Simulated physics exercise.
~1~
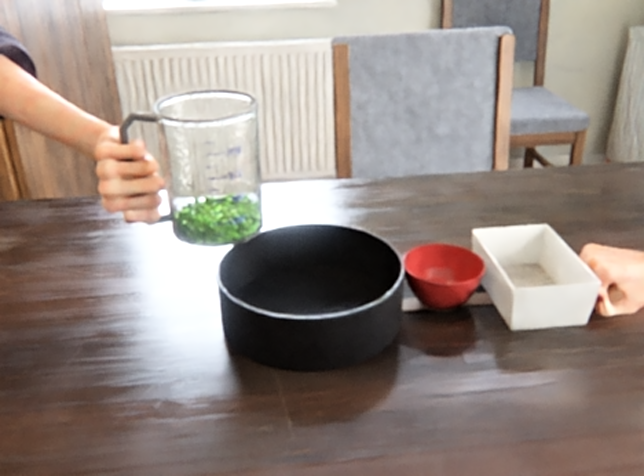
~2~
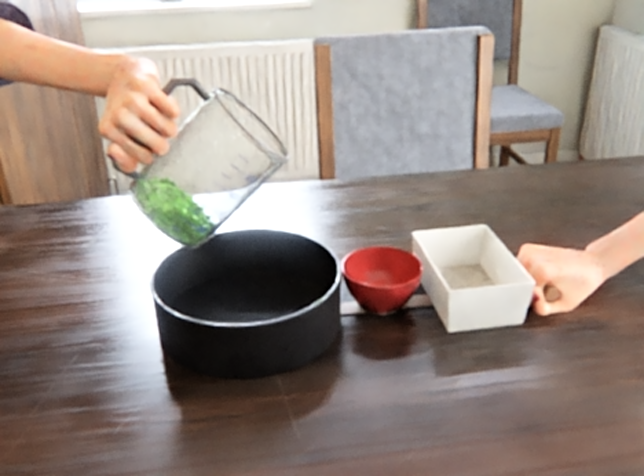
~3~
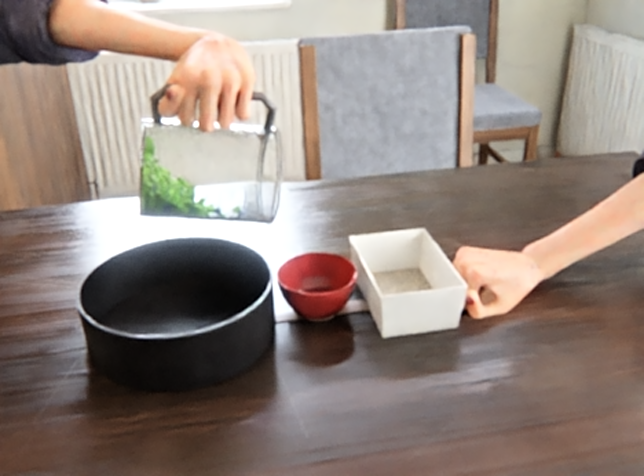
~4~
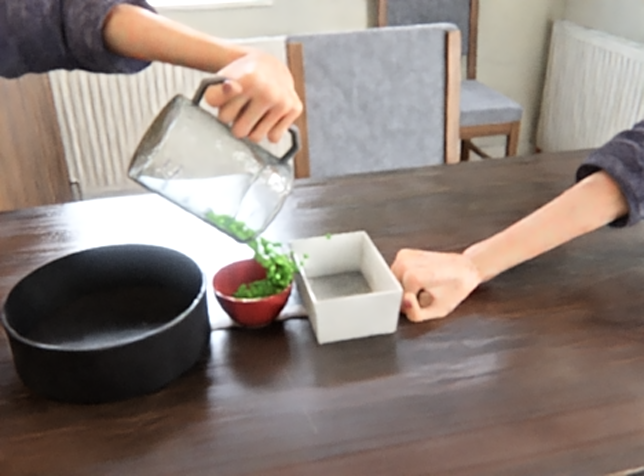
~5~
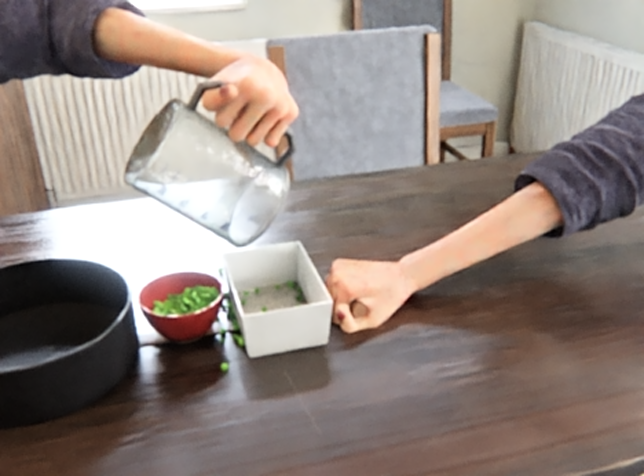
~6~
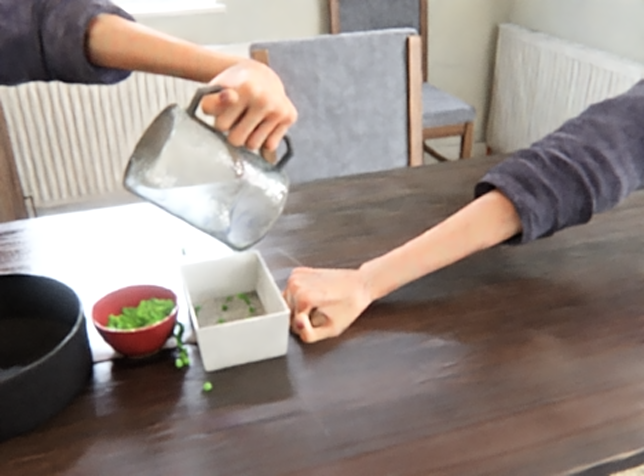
On a dark wooden table, one hand tilts a clear jug of small green pieces while another draws a joined black pot, red bowl and white tin leftward; the pieces pour mostly into the bowl, with a few in the tin and on the table.
